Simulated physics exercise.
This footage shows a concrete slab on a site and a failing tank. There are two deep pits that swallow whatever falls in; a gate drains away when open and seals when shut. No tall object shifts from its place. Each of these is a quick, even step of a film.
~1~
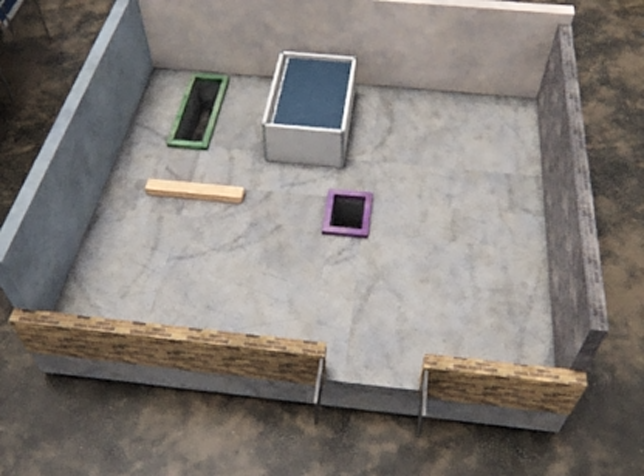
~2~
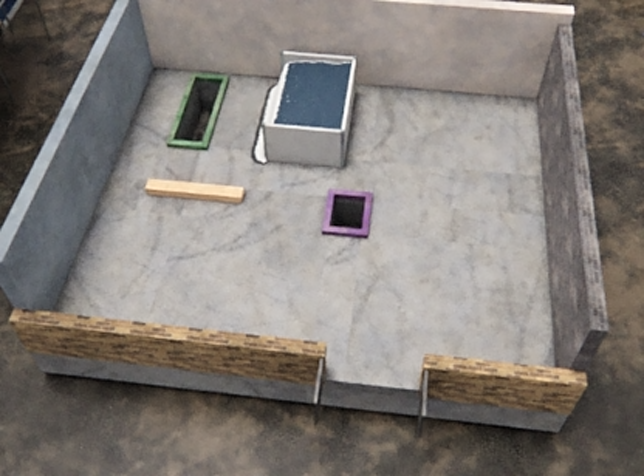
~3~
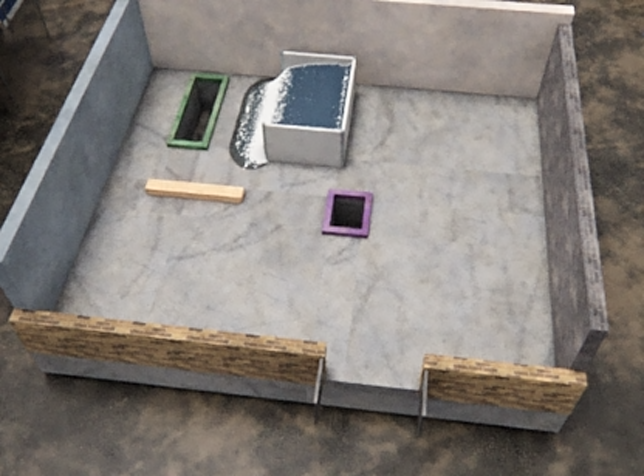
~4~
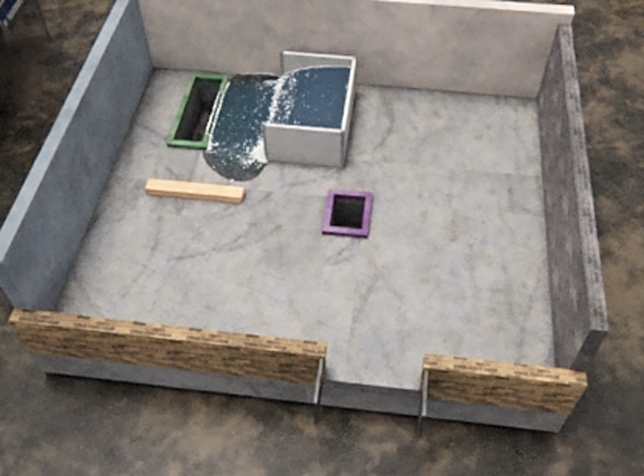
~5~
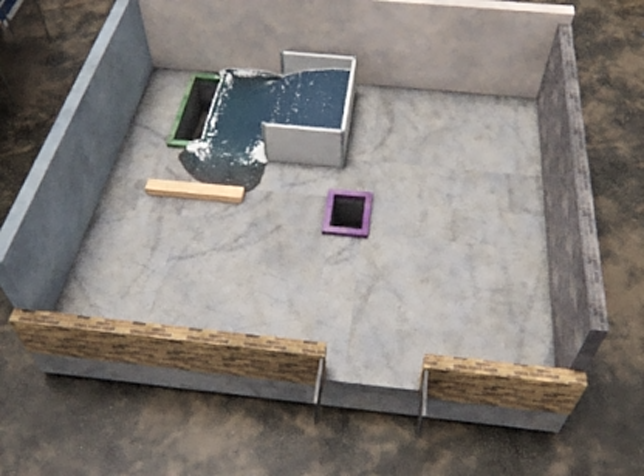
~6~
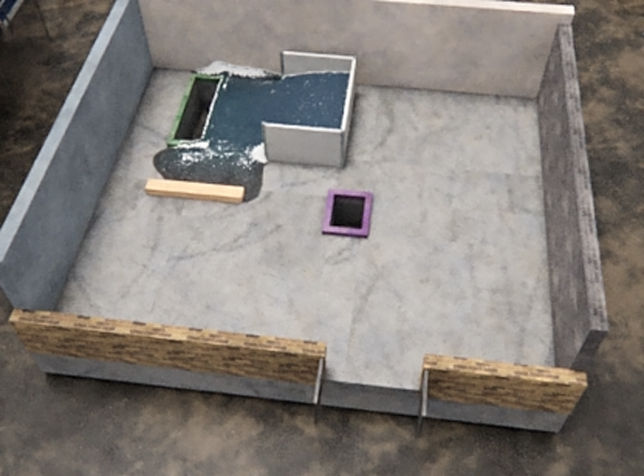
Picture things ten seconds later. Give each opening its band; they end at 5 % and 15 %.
Result: The gate carries off beneath five per cent, the green pit carries off upward of fifteen per cent, the purple pit carries off beneath five per cent.
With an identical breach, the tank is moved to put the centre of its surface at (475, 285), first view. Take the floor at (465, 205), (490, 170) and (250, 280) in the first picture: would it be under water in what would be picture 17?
In sequence: Unflooded, next unflooded, then inundated.
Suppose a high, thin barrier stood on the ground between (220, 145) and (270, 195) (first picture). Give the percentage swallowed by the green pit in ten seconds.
The green pit gets 50 per cent.
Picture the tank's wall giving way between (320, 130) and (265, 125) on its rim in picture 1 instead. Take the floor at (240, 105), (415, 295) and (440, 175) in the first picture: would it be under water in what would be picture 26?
Spot by spot: Unaffected, then unaffected, then unaffected.
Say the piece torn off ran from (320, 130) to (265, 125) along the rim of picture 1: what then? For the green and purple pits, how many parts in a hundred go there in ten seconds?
Green about 2 %, purple about 2 %.
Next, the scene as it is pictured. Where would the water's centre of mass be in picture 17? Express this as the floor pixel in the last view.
The water's centre sits above (231, 131).
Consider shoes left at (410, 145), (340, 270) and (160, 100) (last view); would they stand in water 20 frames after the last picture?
Taking them in the order given: Spared, then spared, then swamped.
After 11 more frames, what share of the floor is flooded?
It works out to about 20 in a hundred.
A moment on, water covers 15 % of the floor; the gate 0 %, the green pit 28 %, the purple pit 0 %.
Next, water covers 20 % of the floor; the gate 0 %, the green pit 41 %, the purple pit 0 %.
Then, water covers 30 % of the floor; the gate 0 %, the green pit 47 %, the purple pit 0 %.
Later, water covers 40 % of the floor; the gate 0 %, the green pit 48 %, the purple pit 0 %.
In the end, water covers 55 % of the floor; the gate 0 %, the green pit 48 %, the purple pit 0 %.
